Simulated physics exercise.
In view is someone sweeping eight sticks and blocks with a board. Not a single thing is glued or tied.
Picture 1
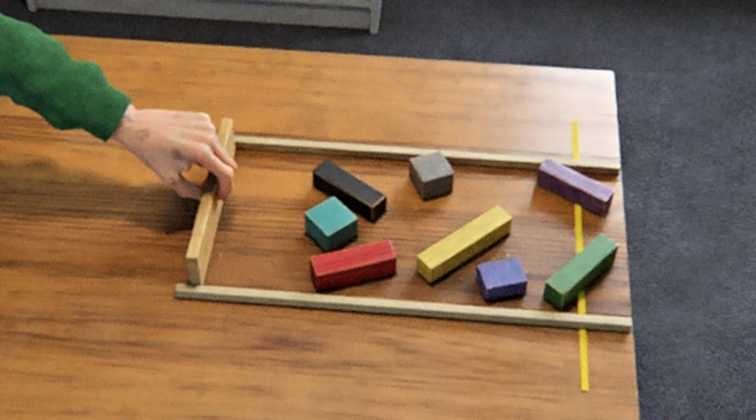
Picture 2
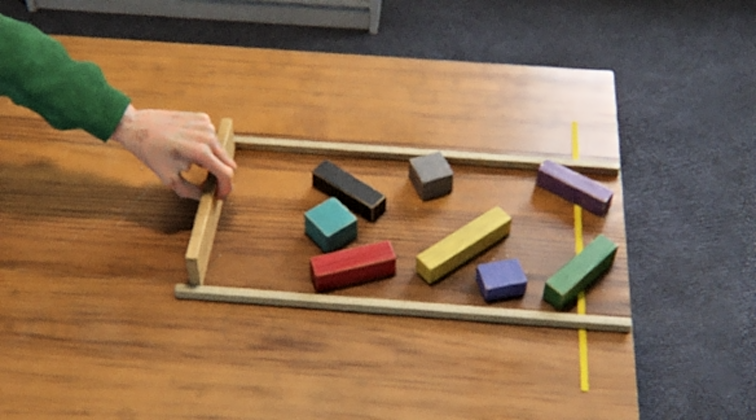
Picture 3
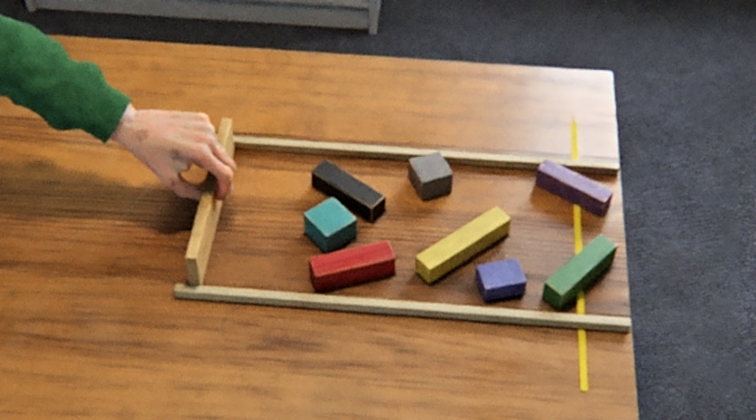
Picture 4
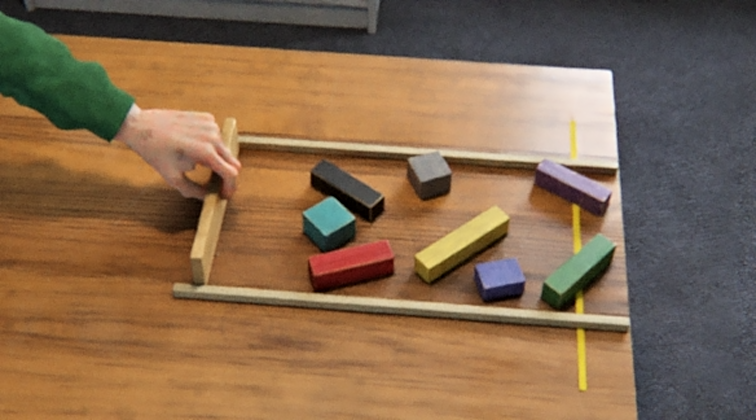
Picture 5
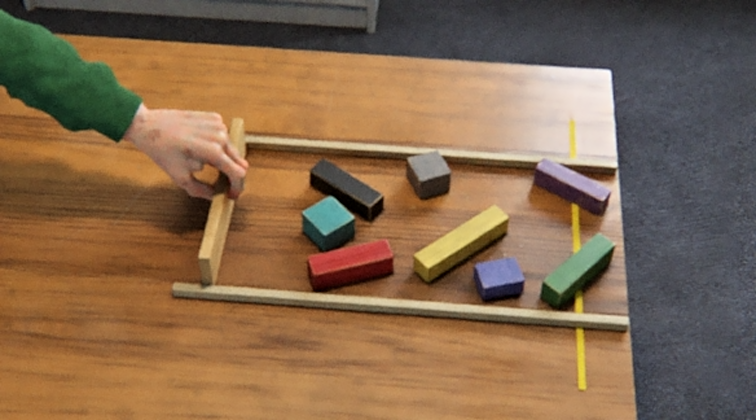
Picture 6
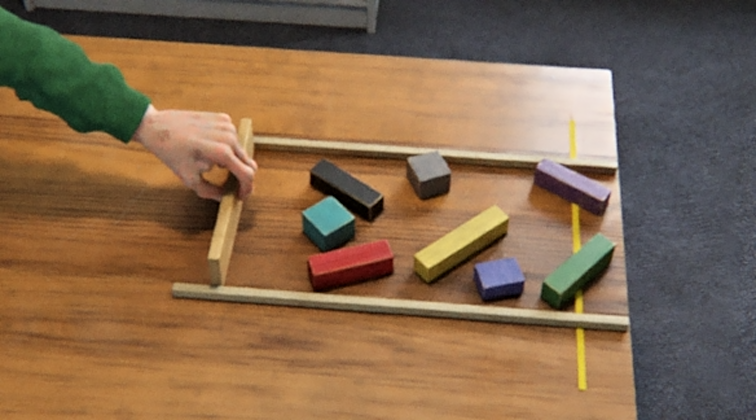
A hand in a green sleeve held a wooden board upright between two rails on a table, then slid it slightly to the right, while the colourful sticks and blocks ahead of it stayed still.
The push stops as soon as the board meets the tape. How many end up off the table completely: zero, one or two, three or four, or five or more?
Three or four.
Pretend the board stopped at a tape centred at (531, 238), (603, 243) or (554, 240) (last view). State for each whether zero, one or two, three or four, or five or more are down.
In the order the places were given: One or two, 5 or more, three to four.
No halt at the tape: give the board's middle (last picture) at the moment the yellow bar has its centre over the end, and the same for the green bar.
Middle approx. at (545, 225), then approx. at (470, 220).
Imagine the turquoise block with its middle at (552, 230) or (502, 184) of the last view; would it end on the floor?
Taken in order, it does not stay and then does not stay.
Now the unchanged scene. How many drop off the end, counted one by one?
The answer is exactly 4.
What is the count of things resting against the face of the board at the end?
It touches 3.
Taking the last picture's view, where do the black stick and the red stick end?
Listed as asked: First (610, 216), and then (624, 293).
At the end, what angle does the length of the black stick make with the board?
The angle is about 35 degrees.
Early on, none off yet; green bar at rest near (578, 271); purple bar at rest near (572, 187); blue block at rest near (499, 278).
A while later, none off yet; green bar travelled a little near (628, 278); purple bar at rest near (572, 187); blue block travelled well along near (595, 294).
Finally, the number that fall off is three or four; lost, yellow bar, blue block, purple bar and green bar.
